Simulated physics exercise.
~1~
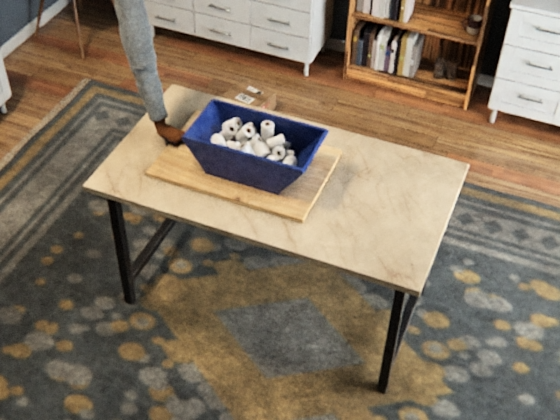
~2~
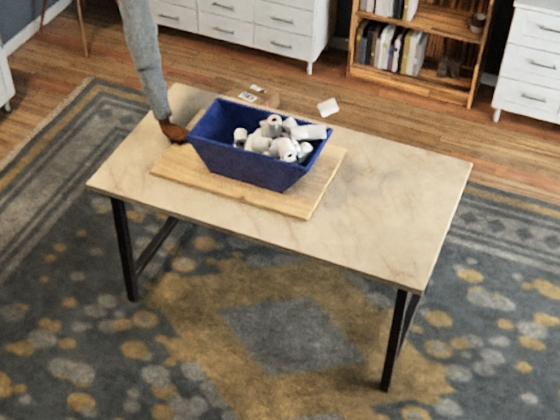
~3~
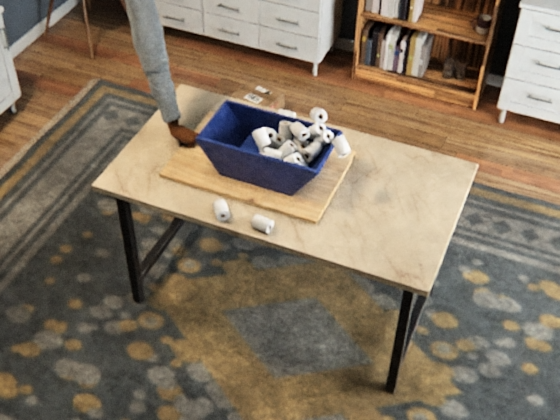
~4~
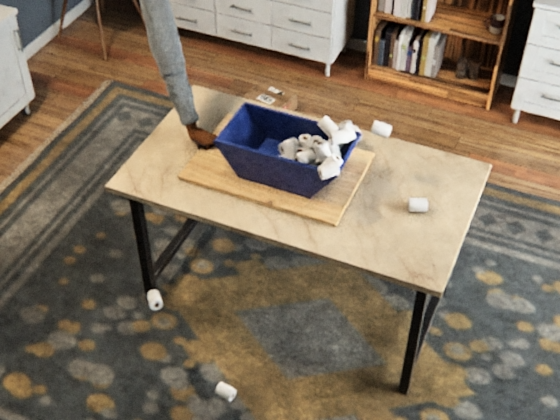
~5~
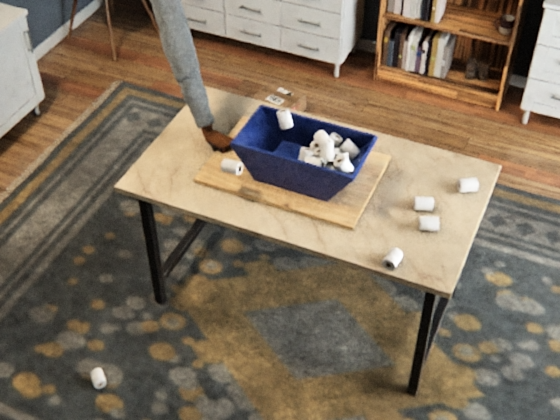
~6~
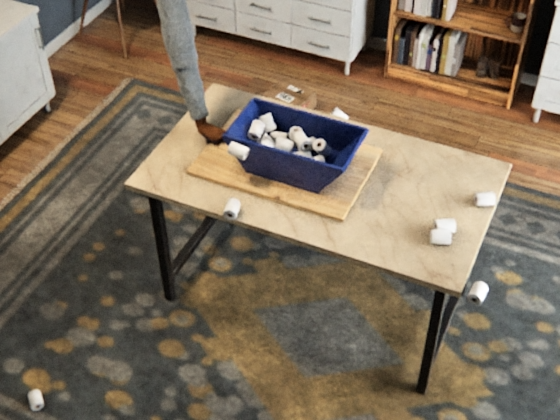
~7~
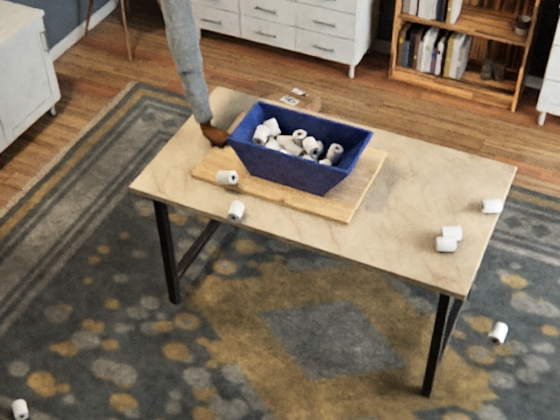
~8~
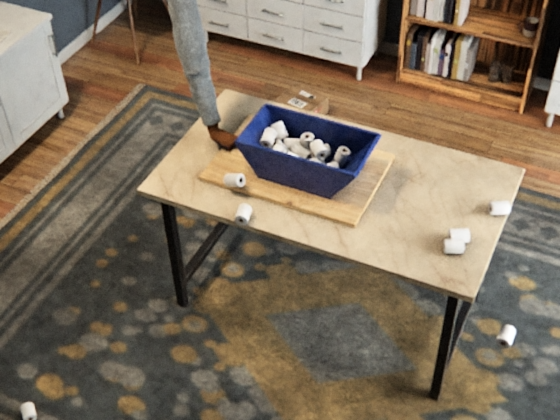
A blue crate of loose white paper rolls, fixed to a wooden board, jerked back and forth on a table beside a person's hand, tossing several rolls onto the tabletop and rug, and ended up with many still inside.
